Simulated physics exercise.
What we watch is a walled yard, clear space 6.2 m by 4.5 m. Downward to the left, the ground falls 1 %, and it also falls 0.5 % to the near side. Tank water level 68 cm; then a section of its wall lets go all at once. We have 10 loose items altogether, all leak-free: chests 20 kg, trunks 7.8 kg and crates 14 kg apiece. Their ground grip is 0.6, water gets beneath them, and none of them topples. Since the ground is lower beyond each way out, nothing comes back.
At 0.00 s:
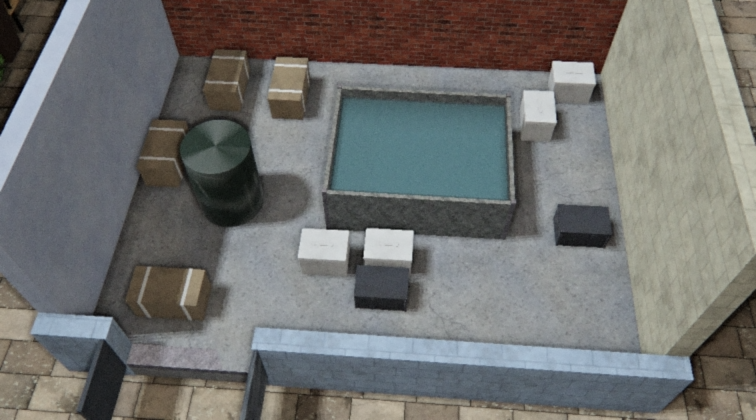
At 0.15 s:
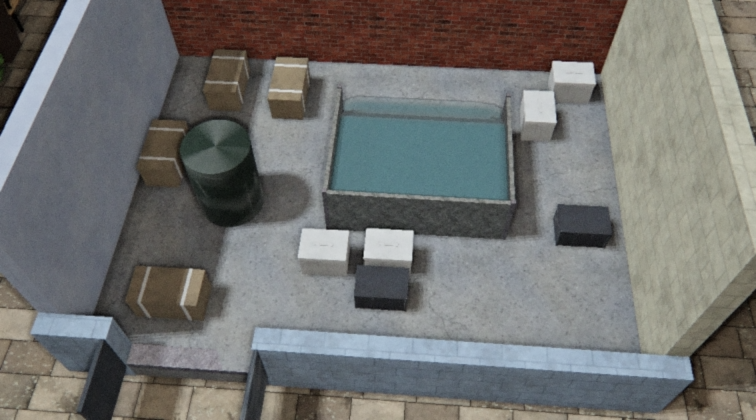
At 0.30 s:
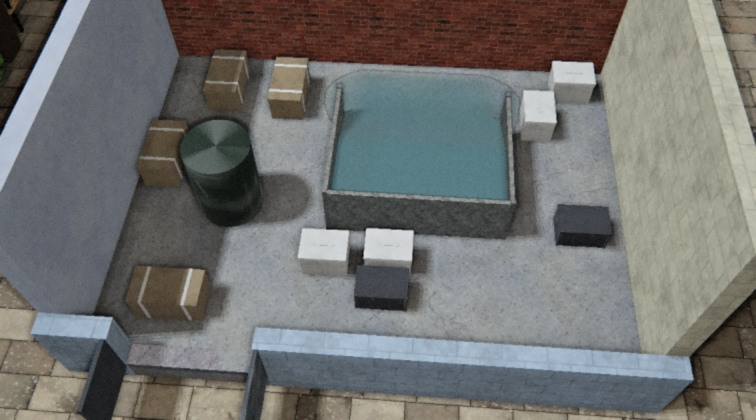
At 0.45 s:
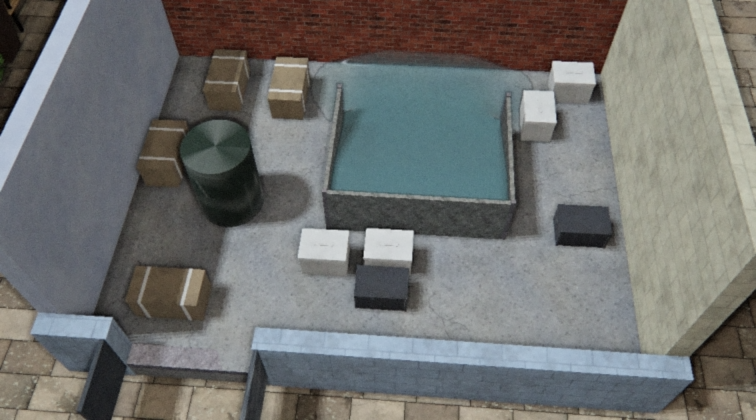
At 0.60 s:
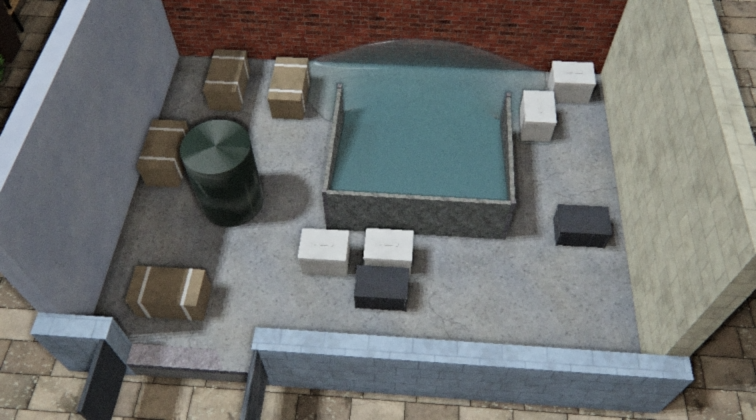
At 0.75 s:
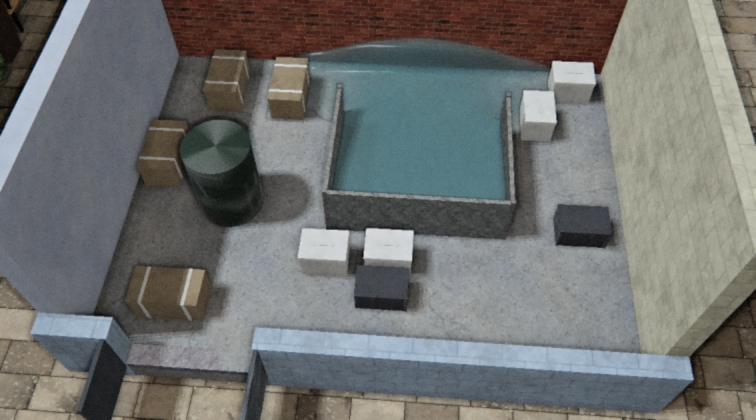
In a walled yard with boxes and a dark green drum standing around a raised pool, the pool's back side opened and water spread out to the brick wall, while the boxes stayed put.
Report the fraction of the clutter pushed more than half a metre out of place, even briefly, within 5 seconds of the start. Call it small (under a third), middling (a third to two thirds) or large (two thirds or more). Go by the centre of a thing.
Large, two thirds or more.
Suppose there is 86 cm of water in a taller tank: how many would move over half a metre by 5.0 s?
Count under that change: 7.
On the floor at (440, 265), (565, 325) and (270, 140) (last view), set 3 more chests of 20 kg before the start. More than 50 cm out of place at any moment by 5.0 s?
In that order: Less, past it, short of it.
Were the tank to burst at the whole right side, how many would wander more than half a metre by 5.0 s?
In that case the number is 9.
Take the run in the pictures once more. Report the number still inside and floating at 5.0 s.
The count is 3.
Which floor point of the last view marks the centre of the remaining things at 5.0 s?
Around (371, 290).
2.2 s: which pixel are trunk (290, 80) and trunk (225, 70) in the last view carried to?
Near (229, 131) and (169, 101).
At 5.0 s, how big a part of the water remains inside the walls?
Roughly 96 percent.
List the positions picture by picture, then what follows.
A trunk at (288, 78) rests on the ground; a chest at (324, 244), on the bottom; water covers 3.4 m2; 0 of 10 have shifted, in the first frame.
A trunk at (288, 78) rests on the ground; a chest at (324, 244) rests on the ground; 4.6 m2 under water; 0 of 10 have shifted, in the second frame.
A trunk at (288, 78) rests on the ground; a chest at (324, 244), on the bottom; water covers 6.0 m2; 0 of 10 have shifted, in the third frame.
A trunk at (288, 78), on the bottom; a chest at (324, 244) rests on the ground; water covers 6.9 m2; 0 of 10 have shifted, in the fourth frame.
A trunk at (288, 78), on the bottom; a chest at (324, 244) rests on the ground; water covers 7.2 m2; 0 of 10 have shifted, in the fifth frame.
A trunk at (288, 78) rests on the ground; a chest at (324, 244), on the bottom; 7.3 m2 under water; 0 of 10 have shifted, in the sixth frame.
After 1.1 s 0 of 10 are over 50 cm from their spots; 0 afloat.
After 2.2 s 3 of 10 are over 50 cm from their spots; 1 afloat.
After 3.5 s 6 of 10 are over 50 cm from their spots; 4 afloat.
After 5.0 s 7 of 10 are over 50 cm from their spots, and 7 have been at some point; 3 afloat.
